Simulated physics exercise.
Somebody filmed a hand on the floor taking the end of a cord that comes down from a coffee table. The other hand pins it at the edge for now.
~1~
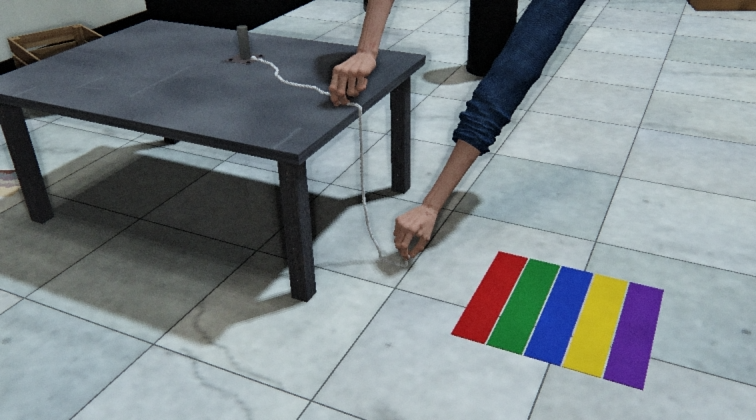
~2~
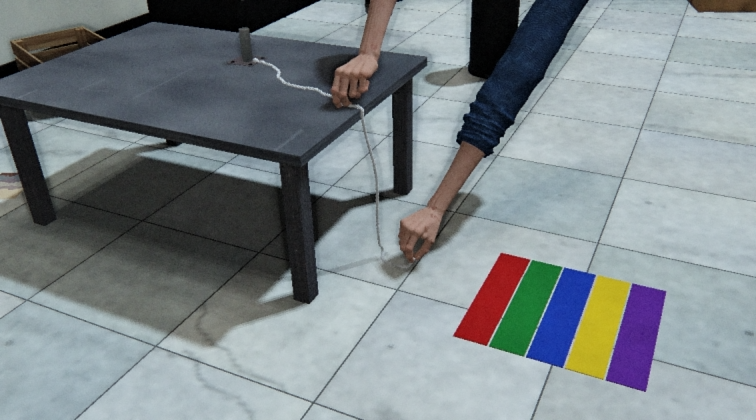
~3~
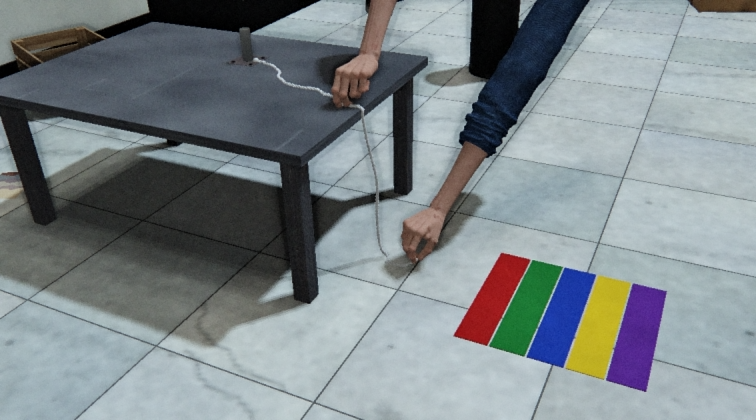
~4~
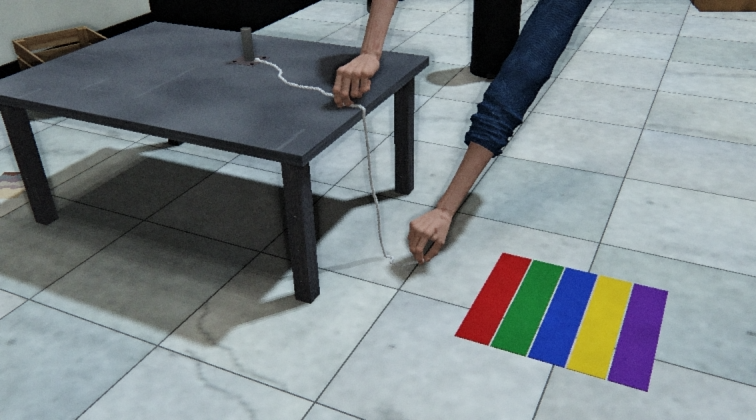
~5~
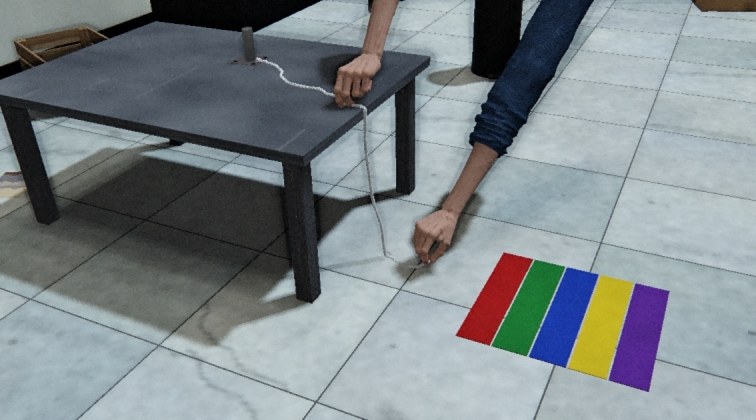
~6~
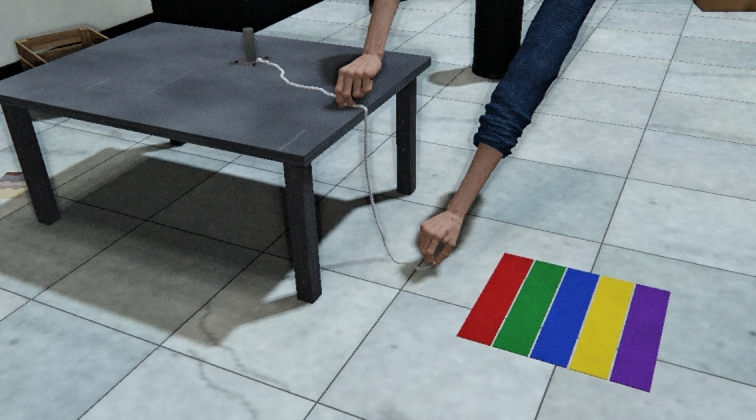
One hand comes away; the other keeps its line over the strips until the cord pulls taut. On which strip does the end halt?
The end stops over the green strip.
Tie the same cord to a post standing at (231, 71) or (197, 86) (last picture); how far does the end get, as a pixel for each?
In that order: (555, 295) and (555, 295).
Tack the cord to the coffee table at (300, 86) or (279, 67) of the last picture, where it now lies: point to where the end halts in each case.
About (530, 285) and (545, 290).
Soon after, end near (475, 273); short of the strips.
After that, end near (518, 284); over red.
At the stop, end near (543, 290); over green. It gets as far as the green strip.
